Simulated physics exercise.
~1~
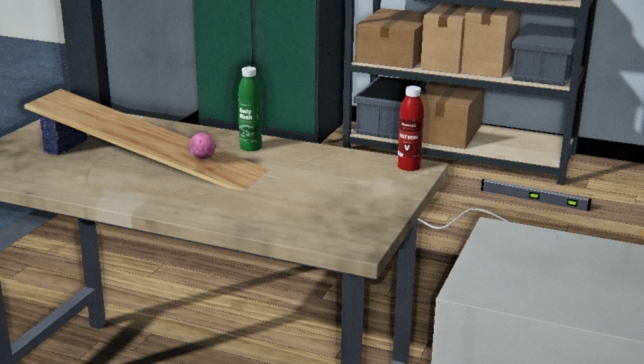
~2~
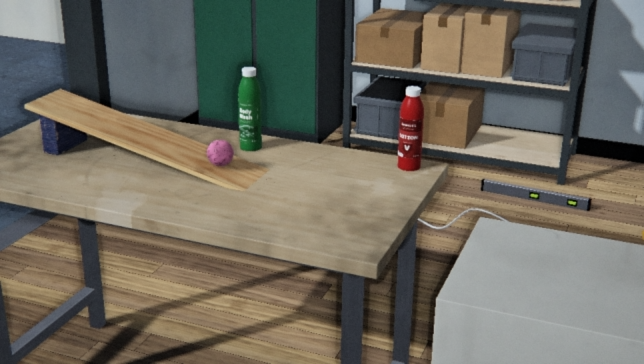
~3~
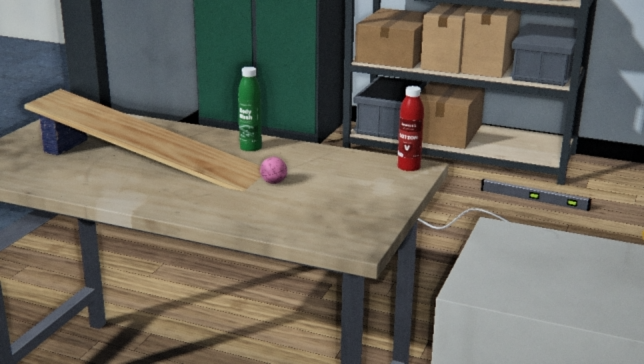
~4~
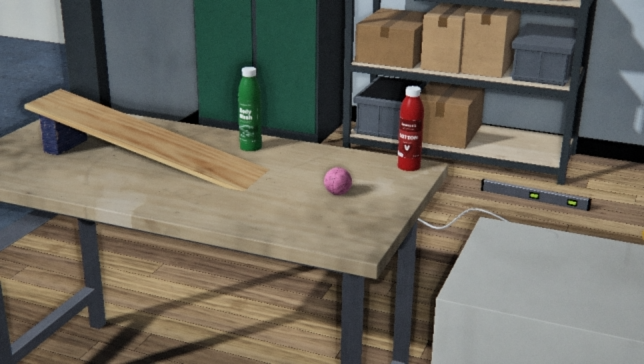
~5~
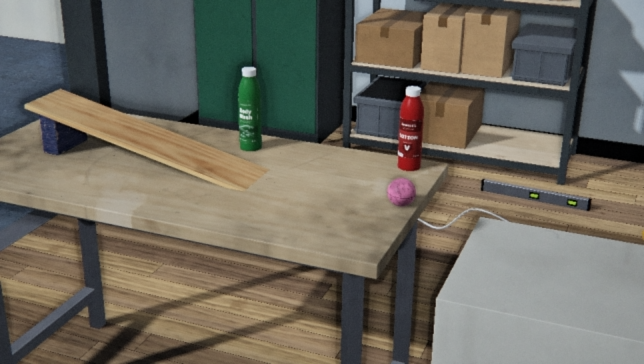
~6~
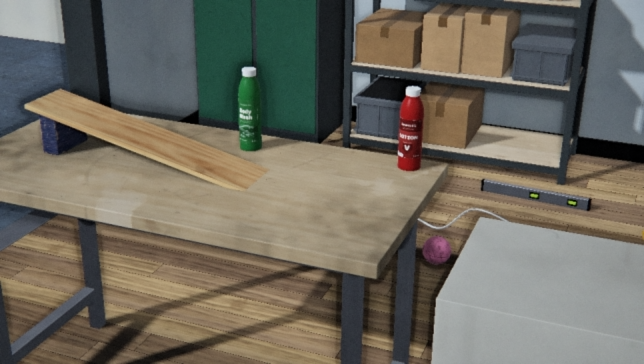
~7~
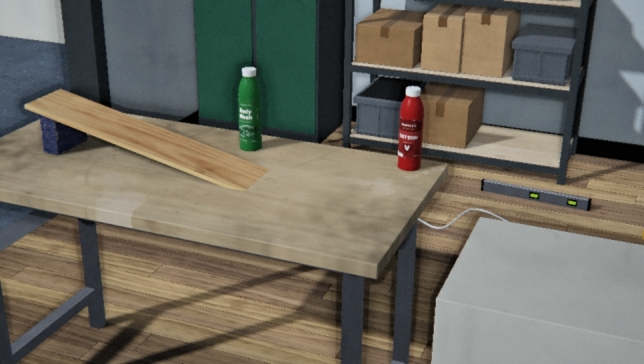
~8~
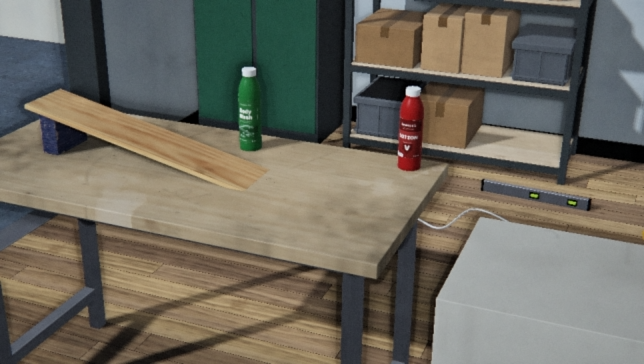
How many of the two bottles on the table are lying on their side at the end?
None of them are; the green bottle and the red bottle are both still upright at the end.
A wooden table stands in a workshop, seen from slightly above, with a plank propped as a ramp at its left and a pale grey block beyond a gap at its right. A green bottle stands behind the ramp and a red bottle near the table's right end, with a green cabinet and shelves of boxes behind. A pink ball rolls down the plank to the right and continues across the tabletop, passing in front of both bottles. It leaves the right edge, drops into the gap short of the grey block and goes out of sight, while both bottles stay standing.
